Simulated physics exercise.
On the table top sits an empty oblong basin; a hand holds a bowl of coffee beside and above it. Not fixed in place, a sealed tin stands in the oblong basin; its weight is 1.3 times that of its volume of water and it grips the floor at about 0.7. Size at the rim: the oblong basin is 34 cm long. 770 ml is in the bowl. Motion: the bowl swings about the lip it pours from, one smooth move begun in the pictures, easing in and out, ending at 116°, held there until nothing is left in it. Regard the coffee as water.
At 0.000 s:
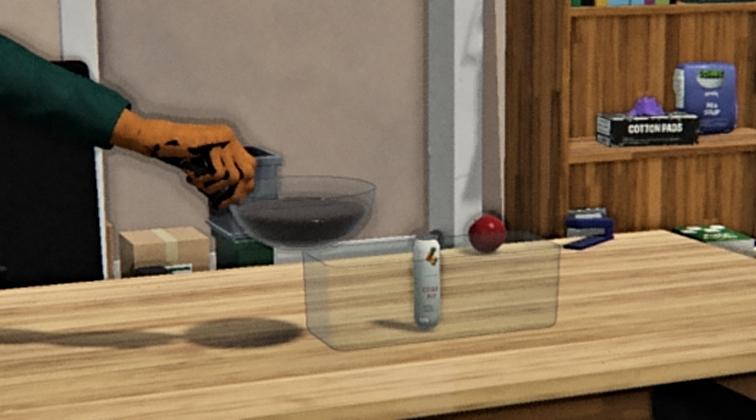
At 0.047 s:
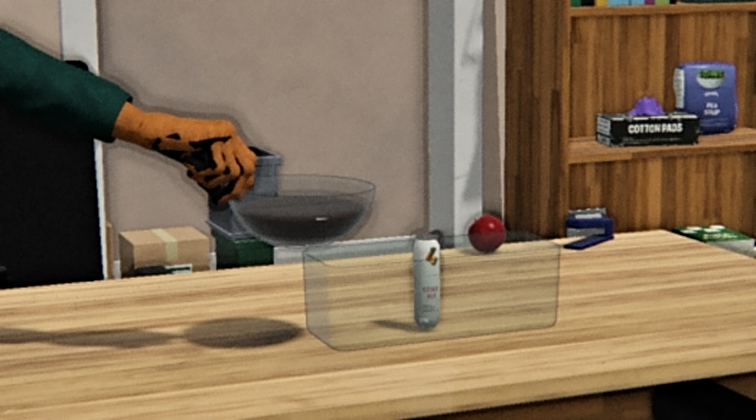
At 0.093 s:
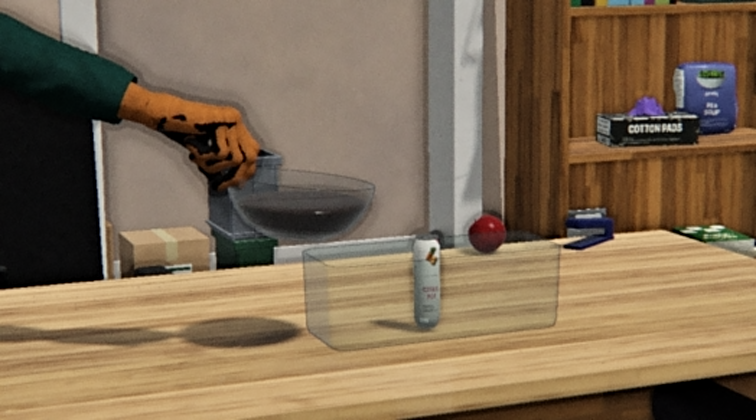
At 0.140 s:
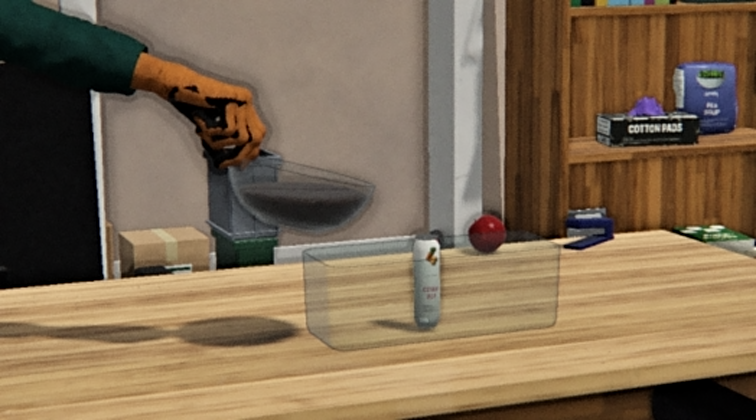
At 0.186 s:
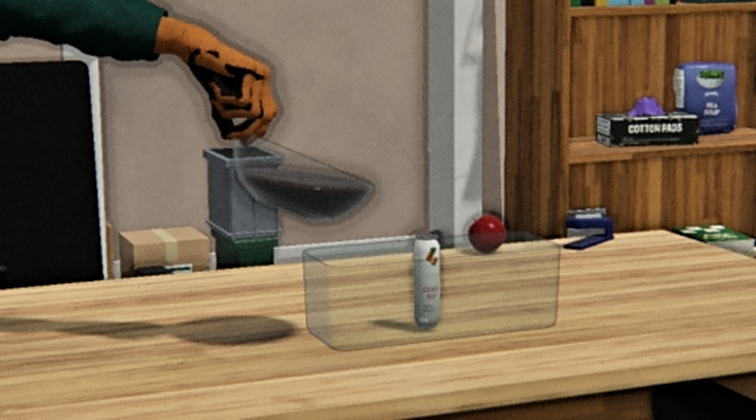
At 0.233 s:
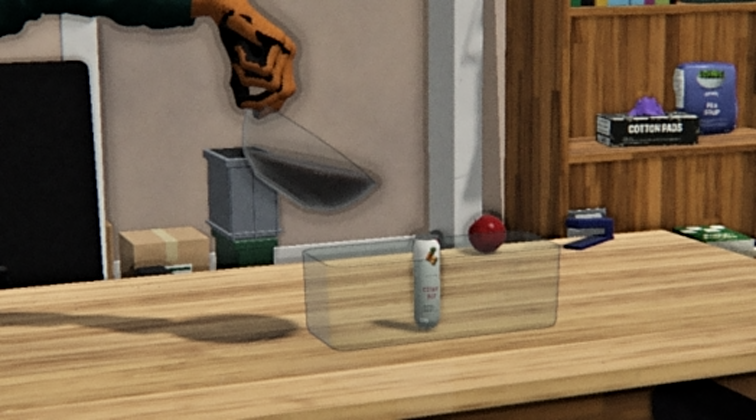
A hand in an orange and black glove, its arm in a dark green sleeve, holds a clear bowl of dark liquid above a light wooden table, seen from the side in a room with wooden shelves at right. Below sits a clear oblong basin, with a white can and a red ball near it. The hand rises and moves right, tilting the bowl increasingly rightward while the camera stays still.
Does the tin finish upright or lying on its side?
It finishes upright.
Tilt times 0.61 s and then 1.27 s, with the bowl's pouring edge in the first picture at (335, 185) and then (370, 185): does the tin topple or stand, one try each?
Try 1: Tipped over; try 2: Still standing.
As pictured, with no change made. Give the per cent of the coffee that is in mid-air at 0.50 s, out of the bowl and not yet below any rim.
Roughly 74 percent.
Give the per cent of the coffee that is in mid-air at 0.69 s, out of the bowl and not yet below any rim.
Some 4 % is up in the air.
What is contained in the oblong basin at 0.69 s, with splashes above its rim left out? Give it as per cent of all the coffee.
The fraction sits near 94 in a hundred.
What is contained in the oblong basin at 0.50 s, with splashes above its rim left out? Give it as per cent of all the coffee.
The basin holds roughly 14 in a hundred parts at that moment.
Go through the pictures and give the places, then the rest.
In the first frame, it leans 0°; its right rim is at (370, 184); the coffee meets the walls at (236, 214) and (361, 204); the oblong basin's rim runs from (315, 260) to (542, 240); the tin's top is at (427, 241).
In the second frame, it leans 2°; its right rim is at (370, 184); the coffee meets the walls at (237, 211) and (361, 202).
In the third frame, it leans 7°; its right rim is at (369, 184); the coffee meets the walls at (237, 204) and (361, 198).
In the fourth frame, it leans 14°; its right rim is at (369, 184); the coffee meets the walls at (238, 191) and (362, 191).
In the fifth frame, it leans 25°; its right rim is at (369, 185); the coffee meets the walls at (241, 174) and (364, 183).
In the sixth frame, it leans 37°; its right rim is at (368, 185); the coffee meets the walls at (248, 153) and (358, 173); 1 per cent is over the edge.
By 0.50 s the tilt is 106° and 11 per cent is still to pour; the tin stands where it began.
By 0.69 s the tilt is 116° and 0 per cent is still to pour; the tin stands where it began.
By 0.89 s the tilt is 116° and 0 per cent is still to pour; the tin stands where it began.
By 1.11 s the tilt is 116° and 0 per cent is still to pour; the tin stands where it began.
At rest the tin stands where it began.
